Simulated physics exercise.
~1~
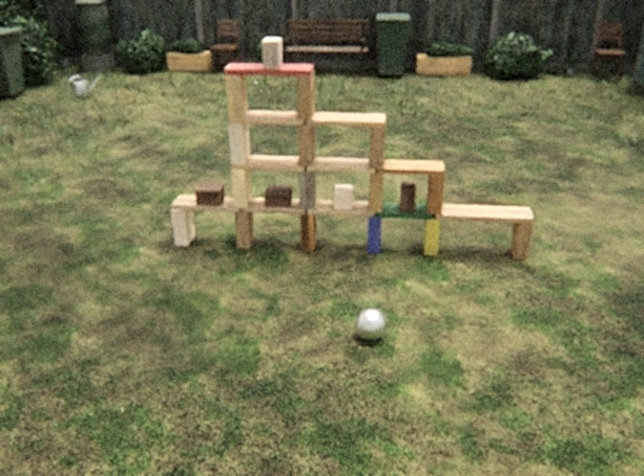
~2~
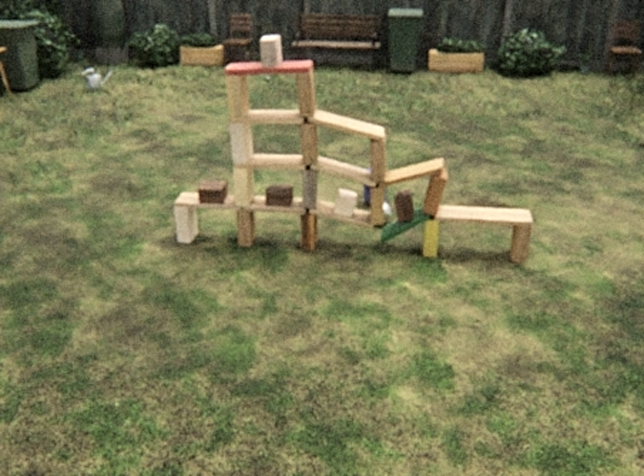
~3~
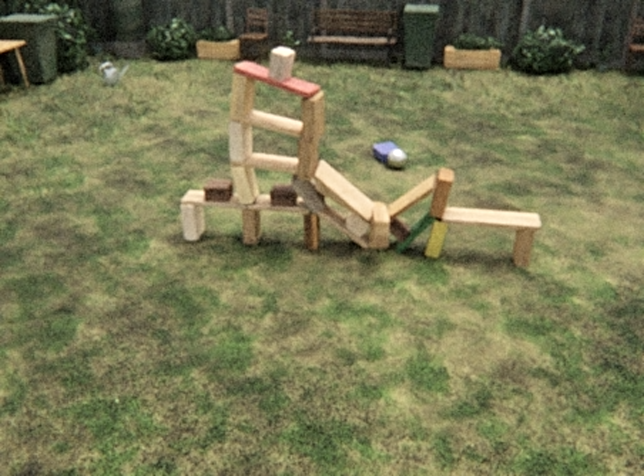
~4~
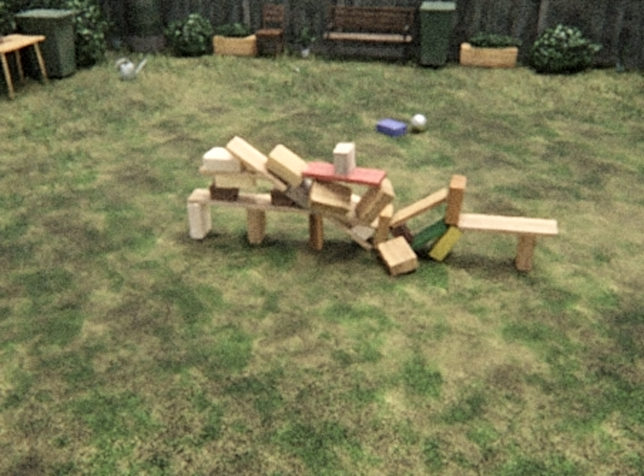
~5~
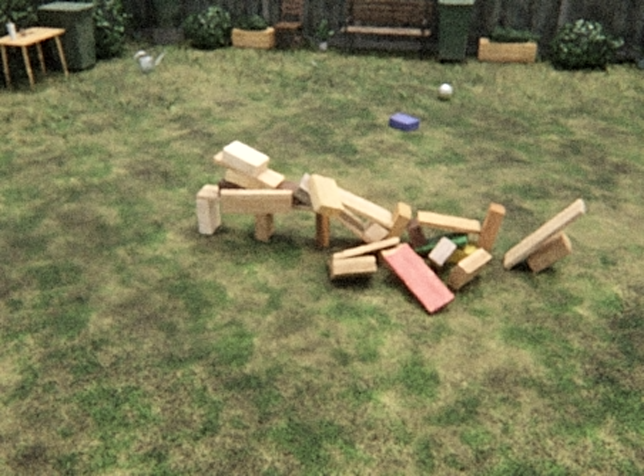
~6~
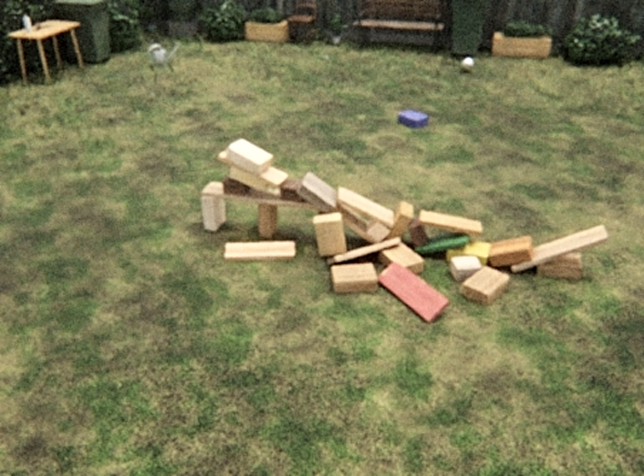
A wooden block tower collapses into a heap after a ball knocks out its blue post.
